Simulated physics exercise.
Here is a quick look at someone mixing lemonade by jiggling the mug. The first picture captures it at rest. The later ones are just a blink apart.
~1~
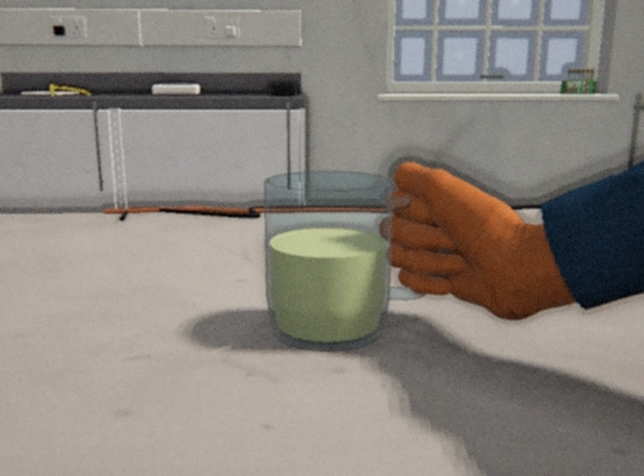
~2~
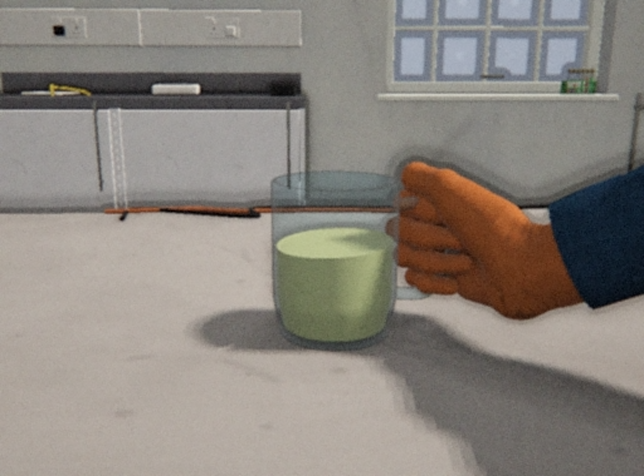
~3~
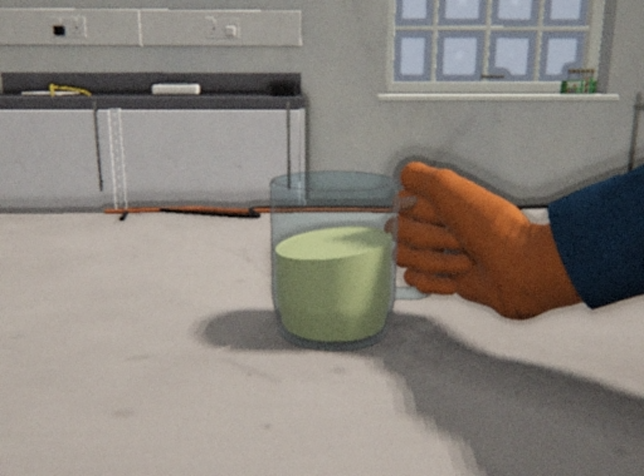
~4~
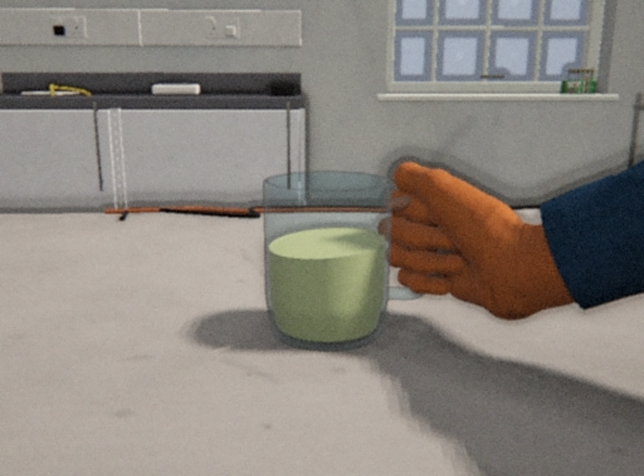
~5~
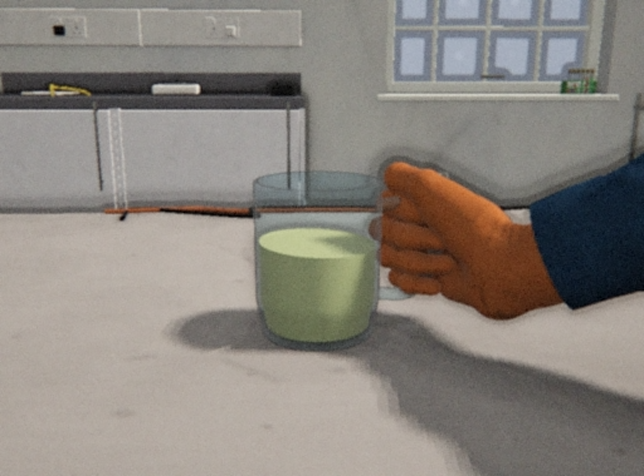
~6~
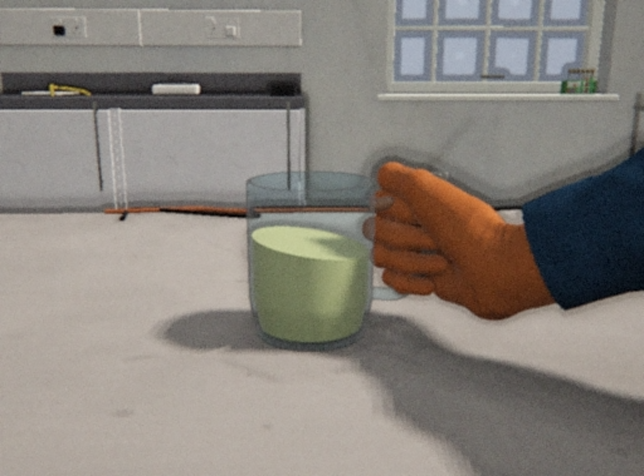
In a grey kitchen or workroom seen from just above a pale tabletop, the view stays fixed on a counter and a window behind. A brown hand in a dark blue sleeve, at right, grips a clear mug about half full of pale green lemonade. The hand shifts the mug slightly right, then farther left, and the surface tilts a little higher right, levels, then rises on the left.
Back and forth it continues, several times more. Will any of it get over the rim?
No.
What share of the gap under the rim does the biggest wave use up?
30%, by my reckoning.
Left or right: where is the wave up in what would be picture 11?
Clearly the right margin.
A moment on, the highest wave so far stays far below the rim.
Further on, the highest wave so far climbs under half way to the rim.
When it is over, the highest wave so far climbs under half way to the rim; nothing has left it.
